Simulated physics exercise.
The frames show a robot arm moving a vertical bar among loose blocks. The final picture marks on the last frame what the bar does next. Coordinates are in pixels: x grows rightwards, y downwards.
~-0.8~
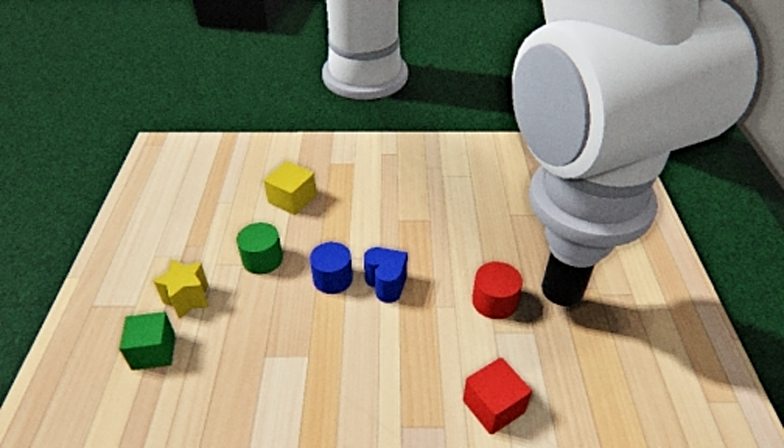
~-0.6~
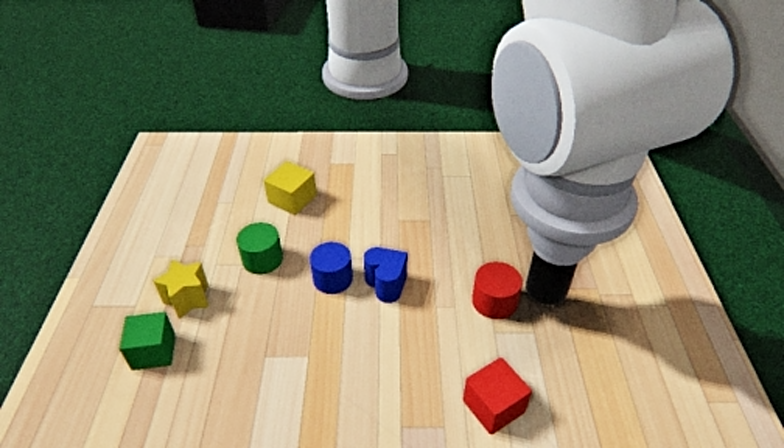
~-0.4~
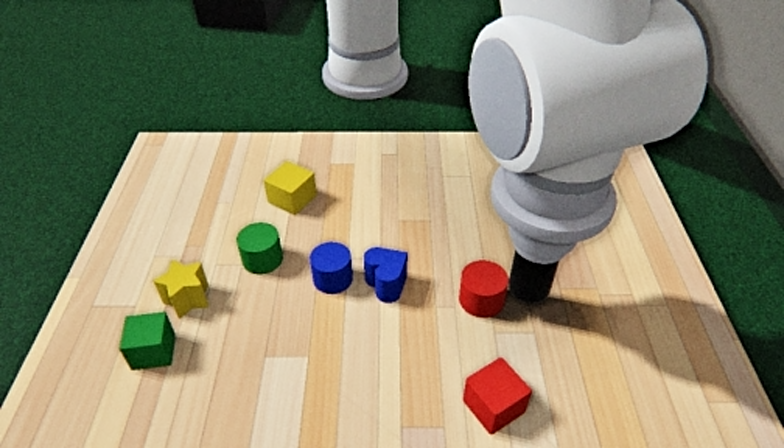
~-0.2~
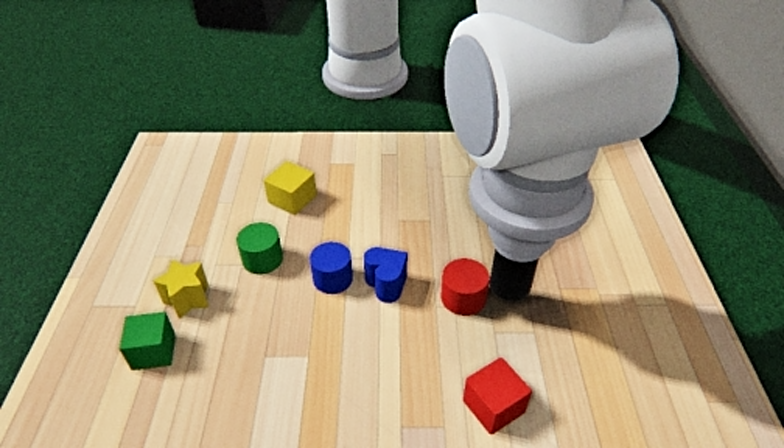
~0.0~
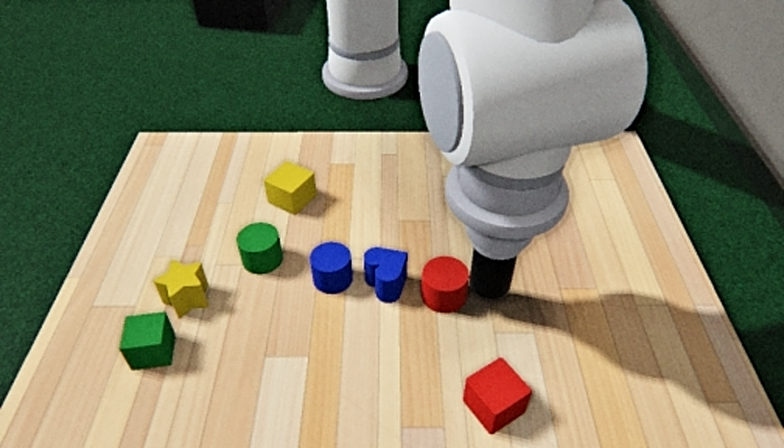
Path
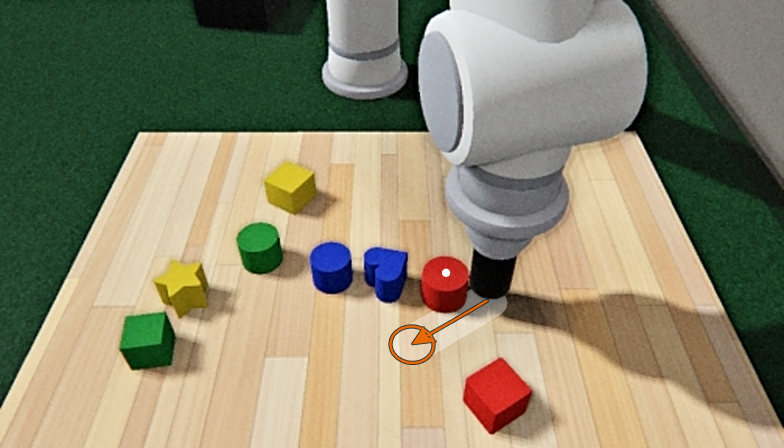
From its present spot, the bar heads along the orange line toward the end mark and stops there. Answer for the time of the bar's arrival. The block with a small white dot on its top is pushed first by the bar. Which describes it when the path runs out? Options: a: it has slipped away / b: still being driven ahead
It's a.
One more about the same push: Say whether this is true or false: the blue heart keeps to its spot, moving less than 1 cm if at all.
That statement is not accurate.
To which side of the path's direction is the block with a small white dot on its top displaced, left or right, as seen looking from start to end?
It moves right.
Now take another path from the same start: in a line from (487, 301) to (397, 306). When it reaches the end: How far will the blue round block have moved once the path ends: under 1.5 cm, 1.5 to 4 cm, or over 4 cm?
Goes 1.5 to 4 cm.
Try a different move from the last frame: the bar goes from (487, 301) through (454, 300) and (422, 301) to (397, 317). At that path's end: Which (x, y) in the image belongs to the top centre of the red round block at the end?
The middle of its top is at (367, 269).
The drawn path runs from (487, 301) to (412, 344); the dot is on the red round block.
On the path given first. Halfway along, bar at (452, 306); blue heart at (381, 259); red round block at (416, 278).
At the end, bar at (413, 328); blue heart at (375, 257), turned 20° clockwise; red round block at (402, 283); red square piece not moved.
